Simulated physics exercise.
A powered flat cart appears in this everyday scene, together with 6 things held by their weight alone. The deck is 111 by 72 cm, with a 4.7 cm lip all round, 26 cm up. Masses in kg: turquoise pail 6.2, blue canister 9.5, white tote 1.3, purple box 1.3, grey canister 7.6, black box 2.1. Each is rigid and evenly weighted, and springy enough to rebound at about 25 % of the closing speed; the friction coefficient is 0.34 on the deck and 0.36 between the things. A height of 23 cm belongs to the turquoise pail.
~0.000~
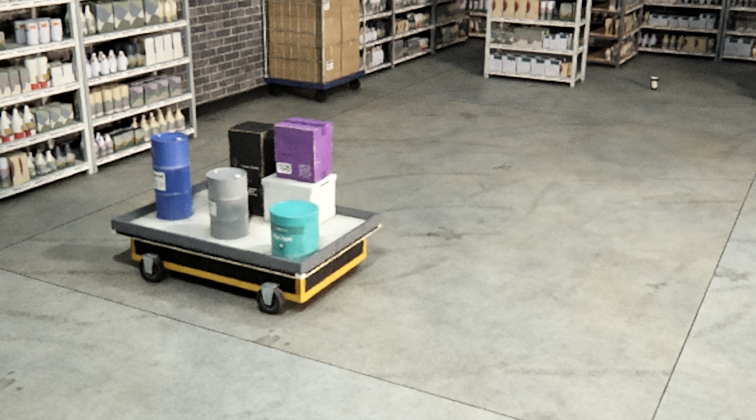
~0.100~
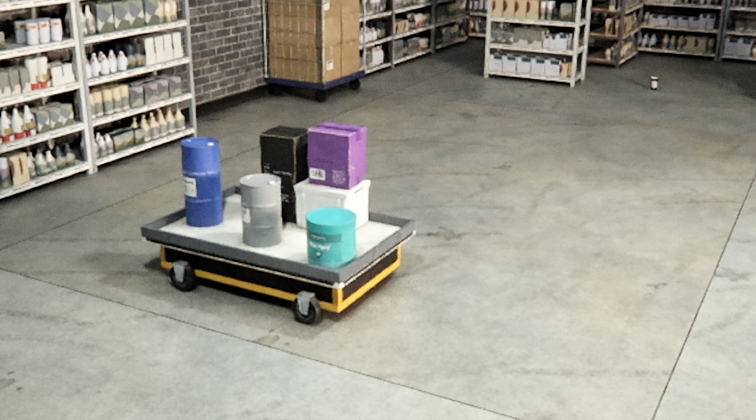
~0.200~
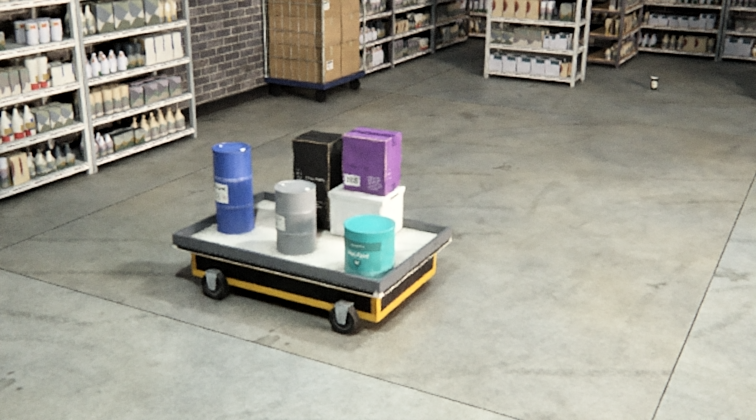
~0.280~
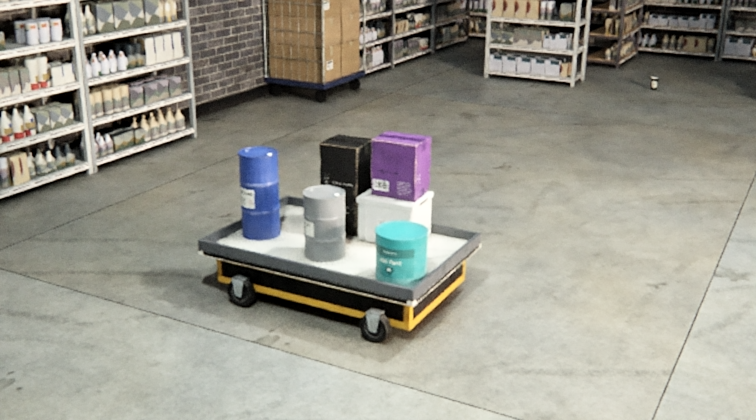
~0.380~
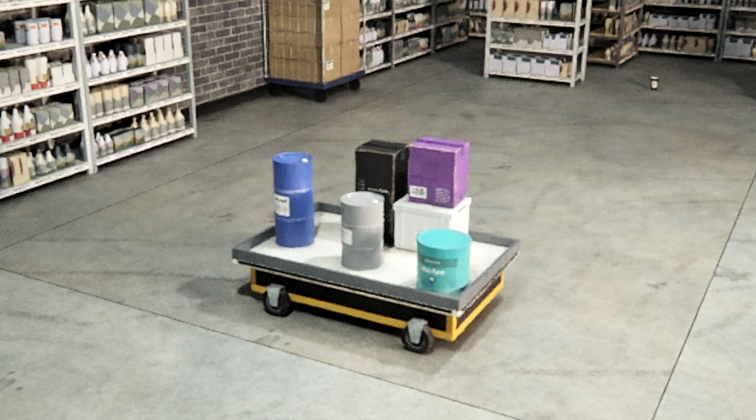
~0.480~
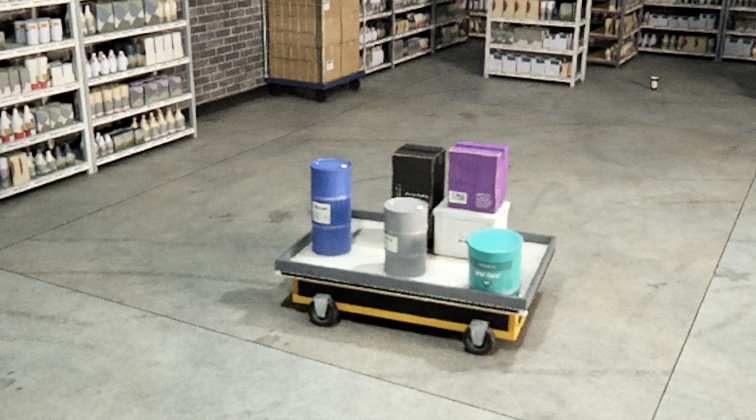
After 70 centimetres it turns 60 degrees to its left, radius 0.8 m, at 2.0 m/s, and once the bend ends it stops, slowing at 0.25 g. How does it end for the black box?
It'll weather it.
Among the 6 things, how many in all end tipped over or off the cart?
So, 4 in all.
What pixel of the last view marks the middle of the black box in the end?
It comes to a stop close to (683, 163).
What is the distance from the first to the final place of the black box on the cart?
Start to finish, roughly 30 cm.
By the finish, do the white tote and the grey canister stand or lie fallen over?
In the last frame the white tote remains up and the grey canister does not stay up.
After 0.68 s, cart 136 cm along, turned 37°; black box moved 18 cm near (489, 199); purple box 5° off upright; grey canister 16° off upright.
After 0.98 s, cart 196 cm along, turned 60°; purple box and grey canister now off the cart; black box moved 32 cm near (576, 188); turquoise pail 51° off upright.
After 1.28 s, cart 240 cm along, turned 60°; turquoise pail and blue canister now off the cart; black box moved 31 cm near (638, 174); white tote moved 19 cm.
After 1.68 s, cart 265 cm along, turned 60°; black box moved 29 cm near (681, 164); white tote moved 19 cm.
In the end (2.2 s), off the cart and tipped over, turquoise pail, blue canister, purple box and grey canister; not toppled but over 10 cm from the start, white tote and black box. In the last view, black box near (683, 163).
